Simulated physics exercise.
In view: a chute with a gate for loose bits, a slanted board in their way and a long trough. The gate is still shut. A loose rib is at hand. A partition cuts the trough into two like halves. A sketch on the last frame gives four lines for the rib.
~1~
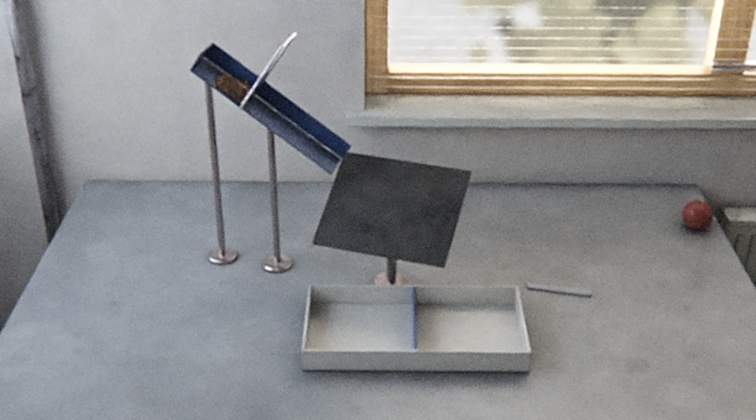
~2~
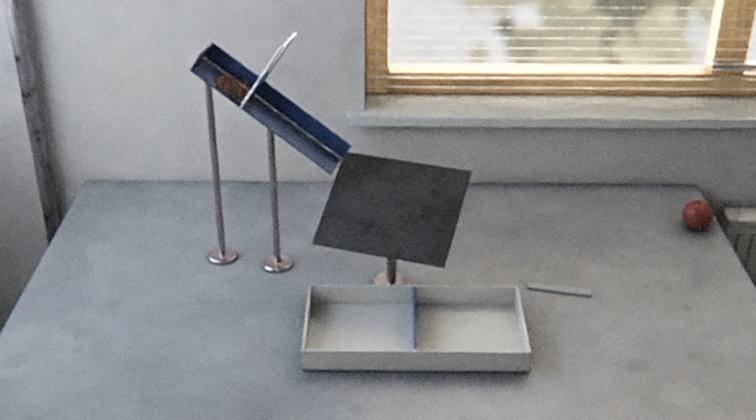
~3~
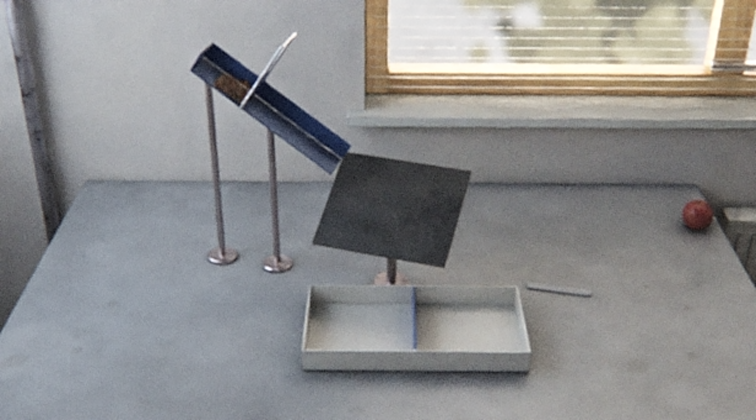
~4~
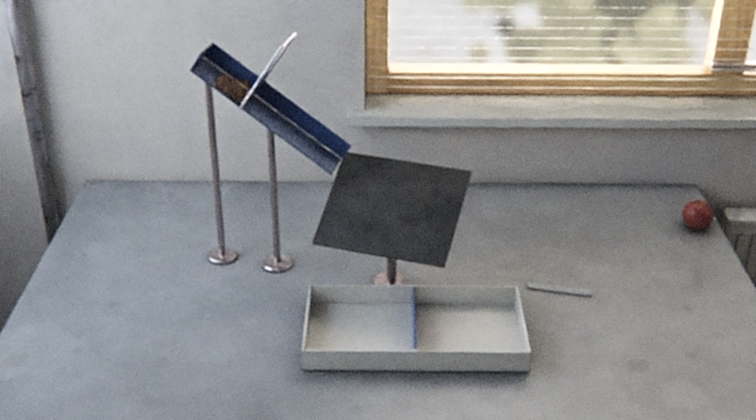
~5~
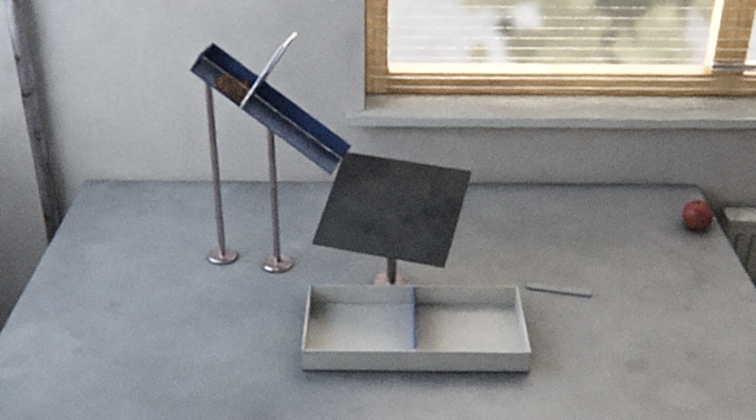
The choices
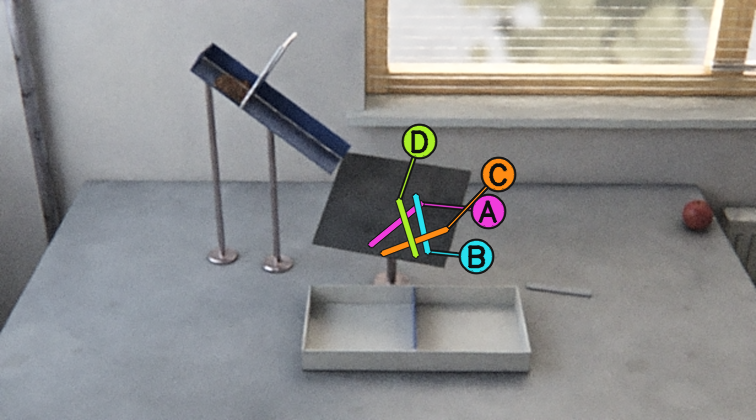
Nothing moves on the grey tabletop, seen from slightly above by a still camera, with a pale wall and a wood-framed window behind. A sloping blue chute on two thin stands holds small brown bits behind a pale gate at upper left, its lower end beside a tilted black board. Below sits a pale, divided trough, with a thin grey strip and a red ball to the right.
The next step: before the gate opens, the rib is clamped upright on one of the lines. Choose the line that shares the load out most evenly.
Choose B.
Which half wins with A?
More lands on the left.
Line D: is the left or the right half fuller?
The left half.
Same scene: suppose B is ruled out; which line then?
Line D.
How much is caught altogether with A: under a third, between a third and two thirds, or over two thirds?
Line A gives over two thirds.
On the marked copy, line A from (421, 203) to (371, 244); line B from (415, 196) to (427, 251); line C from (446, 229) to (383, 253); line D from (399, 200) to (415, 255).
Choosing A, of what is caught, nearly all in the left half, a stray few in the right.
Choosing B, of what is caught, about half in the left half, about half in the right.
Choosing C, of what is caught, nearly all in the left half, a small part in the right.
Choosing D, of what is caught, most in the left half, about a quarter in the right.
